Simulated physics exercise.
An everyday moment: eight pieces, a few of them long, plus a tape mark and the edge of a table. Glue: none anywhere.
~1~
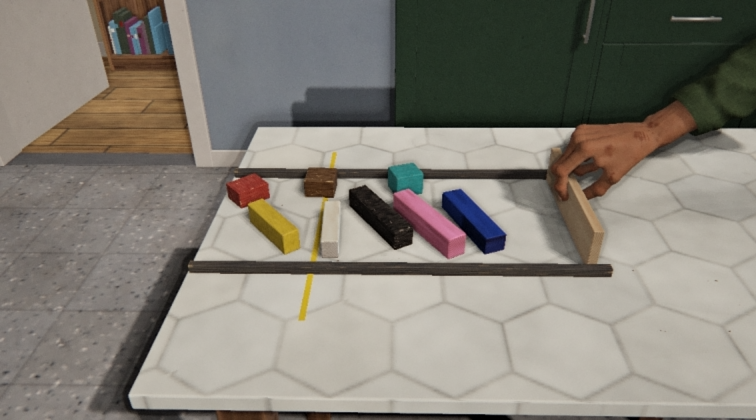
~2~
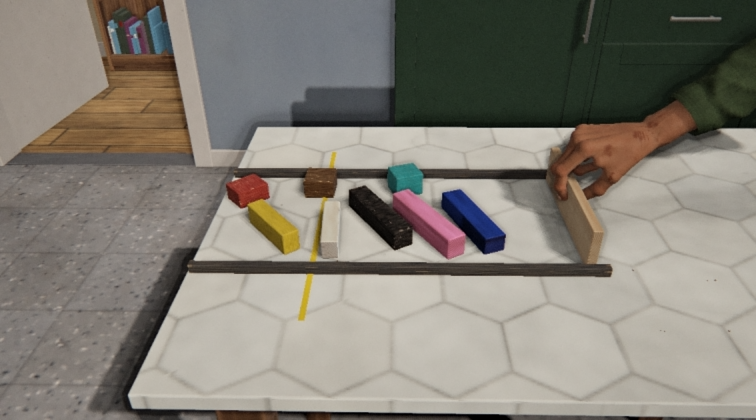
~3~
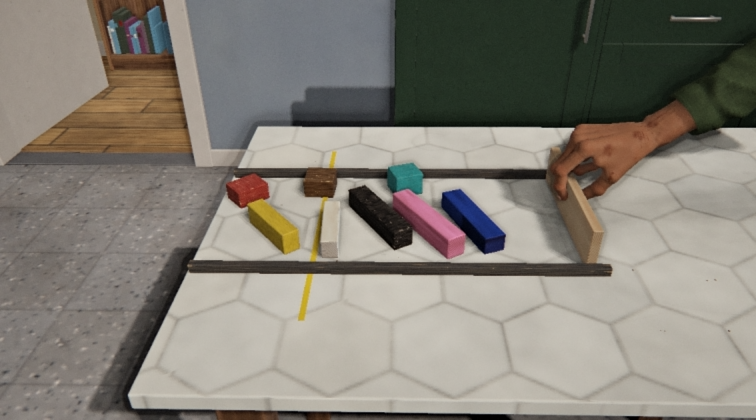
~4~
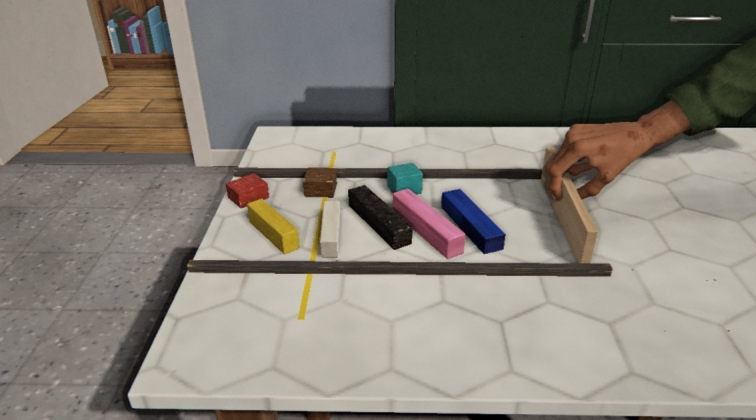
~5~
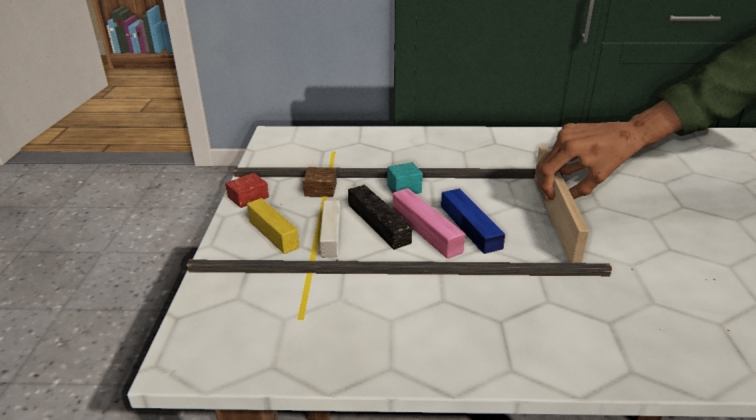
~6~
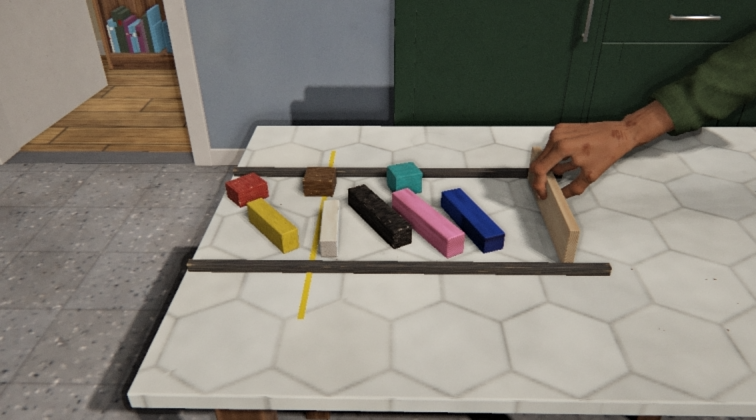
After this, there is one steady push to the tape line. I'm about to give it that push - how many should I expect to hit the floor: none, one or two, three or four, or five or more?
Expect none.
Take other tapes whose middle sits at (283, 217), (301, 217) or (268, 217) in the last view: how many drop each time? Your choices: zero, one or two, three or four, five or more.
Run 1 - 1 or 2; run 2 - zero; run 3 - three to four.
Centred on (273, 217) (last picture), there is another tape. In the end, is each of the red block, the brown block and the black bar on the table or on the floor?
The red block tumbles off, the brown block is kept, the black bar holds on.
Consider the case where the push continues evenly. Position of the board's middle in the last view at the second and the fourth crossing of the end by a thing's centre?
The middle is at about (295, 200), later at about (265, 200).
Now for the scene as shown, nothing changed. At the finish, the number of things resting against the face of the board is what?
That number would be 2.
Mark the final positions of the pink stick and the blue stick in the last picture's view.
The pink stick at (286, 222), the blue stick at (308, 217).
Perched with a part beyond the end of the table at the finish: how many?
Overhanging: 0.
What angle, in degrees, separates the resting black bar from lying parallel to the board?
Roughly 0° out of line.
A little later, none off yet; red block at rest near (247, 190); yellow bar at rest near (272, 225); brown block at rest near (320, 182).
When it is over, the number that fall off is zero.
